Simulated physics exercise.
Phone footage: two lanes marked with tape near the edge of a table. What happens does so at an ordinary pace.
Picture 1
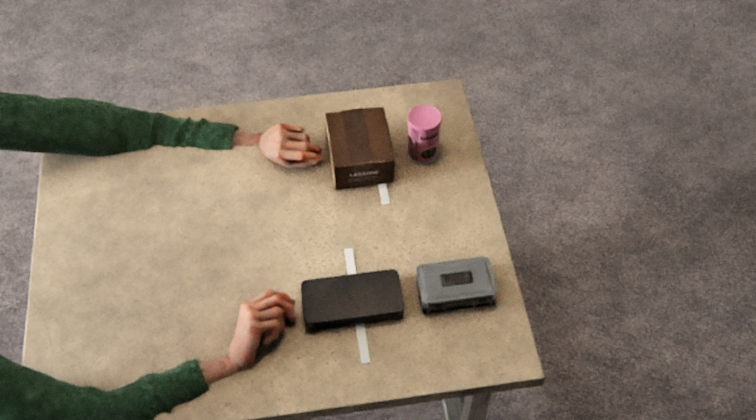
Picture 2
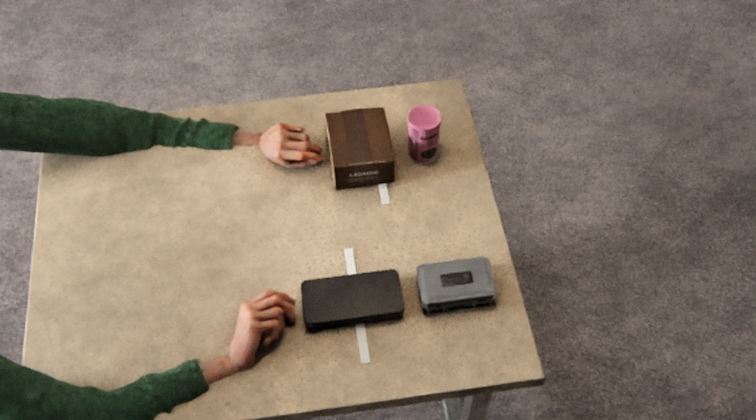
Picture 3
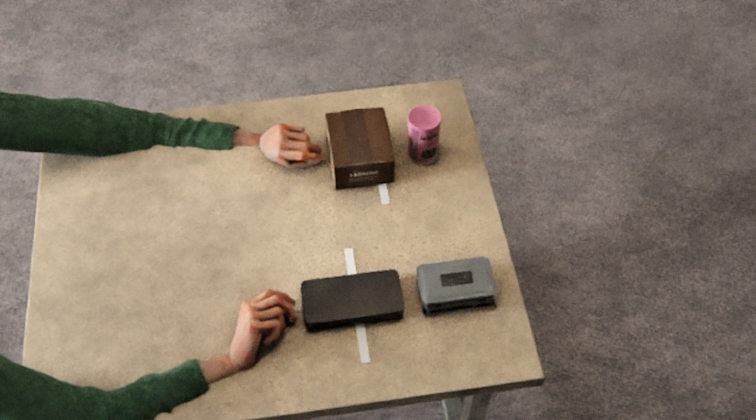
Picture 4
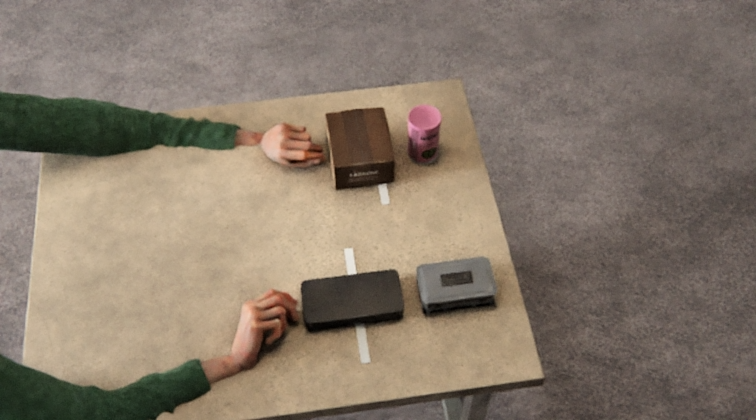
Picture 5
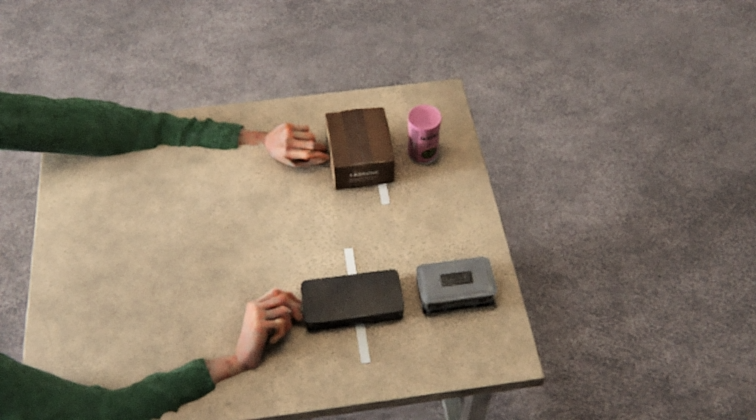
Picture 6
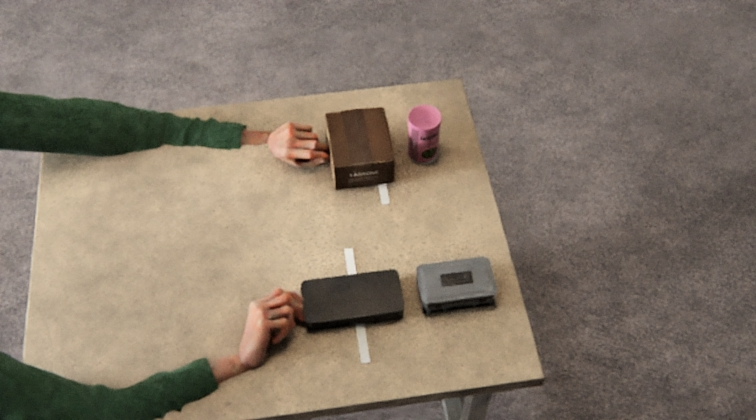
Two hands in green sleeves edge slightly to the right across a table, their fingers drawing close to a brown box and a black case, while those objects, a pink tin and a grey case stay still.
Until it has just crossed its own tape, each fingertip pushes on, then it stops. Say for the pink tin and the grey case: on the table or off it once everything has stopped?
Pink tin: On; grey case: On.
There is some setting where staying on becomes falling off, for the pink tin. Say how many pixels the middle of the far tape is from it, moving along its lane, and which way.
A shift of 24 pixels to the right.
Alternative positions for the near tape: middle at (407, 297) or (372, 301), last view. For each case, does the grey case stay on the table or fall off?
Well, it does not stay on the first time and does not go over the second time.
Then, 0.76 s past the last view, pink tin travelled a little near (439, 133); grey case travelled a little near (474, 282).
Finally, the pink tin is still on the table, near (457, 131); the grey case is still on the table, near (494, 280).
